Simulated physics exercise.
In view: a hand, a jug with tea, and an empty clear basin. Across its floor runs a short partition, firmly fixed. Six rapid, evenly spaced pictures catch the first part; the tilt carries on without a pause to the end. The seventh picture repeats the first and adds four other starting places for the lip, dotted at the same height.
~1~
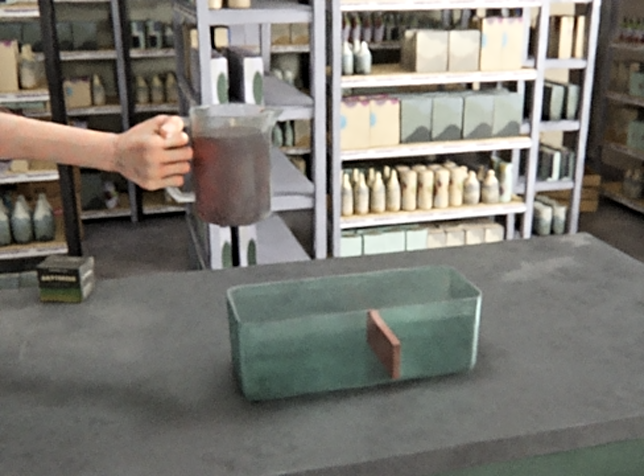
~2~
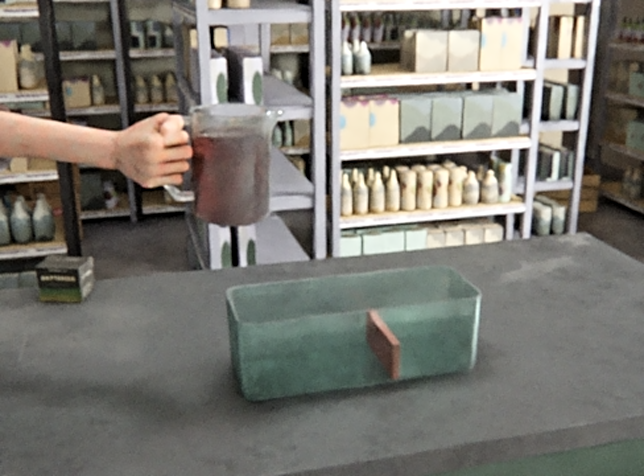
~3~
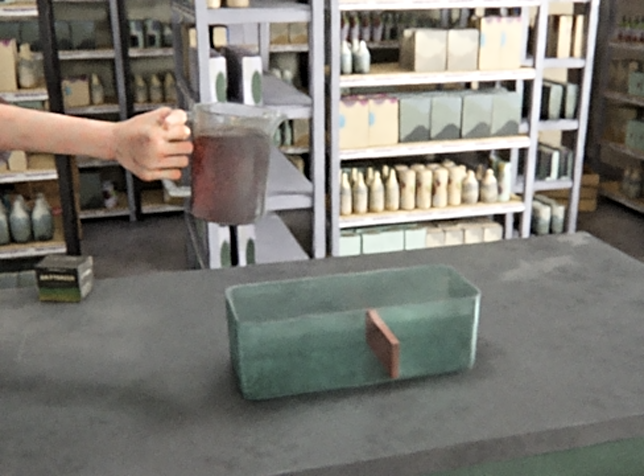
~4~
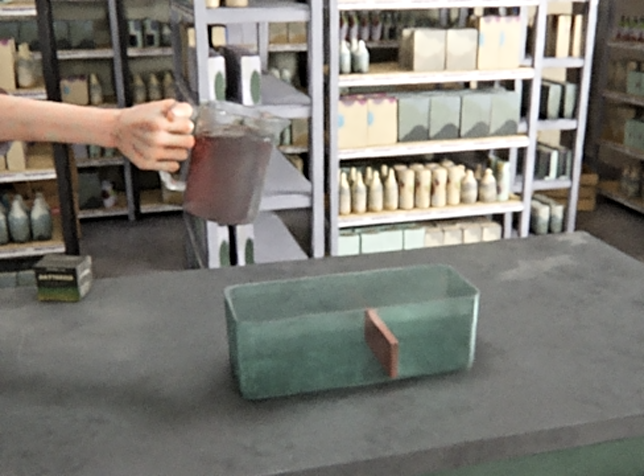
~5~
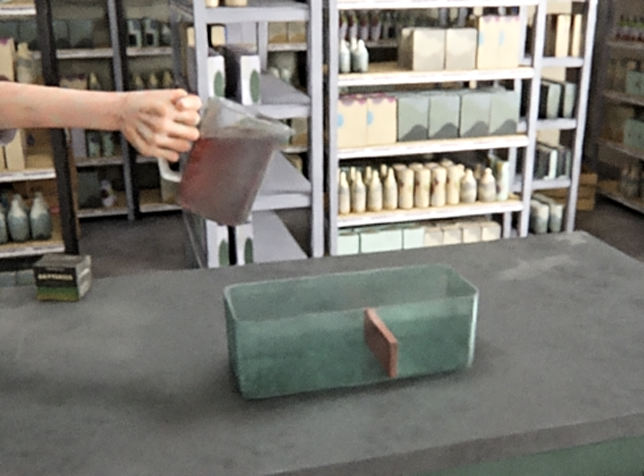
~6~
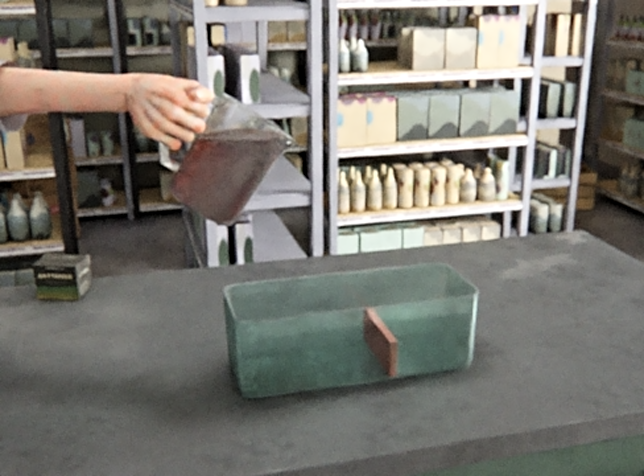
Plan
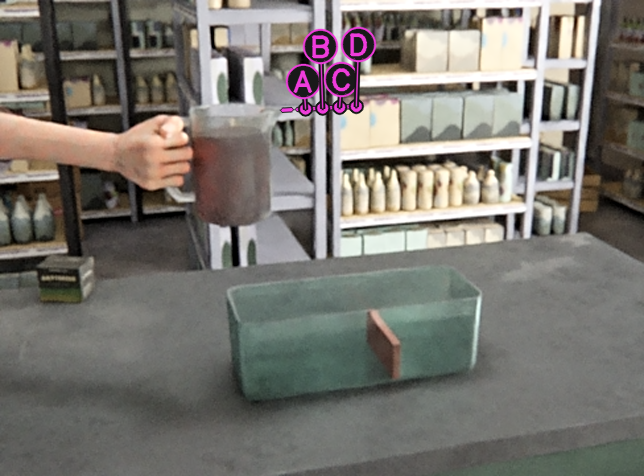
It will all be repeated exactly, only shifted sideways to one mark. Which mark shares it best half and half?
The answer is place B.
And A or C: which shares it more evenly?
It is C.
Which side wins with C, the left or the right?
The right side.
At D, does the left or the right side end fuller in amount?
The right side.
On the marked copy, A at (305, 109); B at (322, 108); C at (339, 107); D at (356, 106).
Choosing A, about 80 % ends left of the wall and 9 % right of it; 10 % is lost outside.
Choosing B, about 51 % ends left of the wall and 46 % right of it.
Choosing C, about 25 % ends left of the wall and 73 % right of it.
Choosing D, about 10 % ends left of the wall and 88 % right of it; 3 % is lost outside.
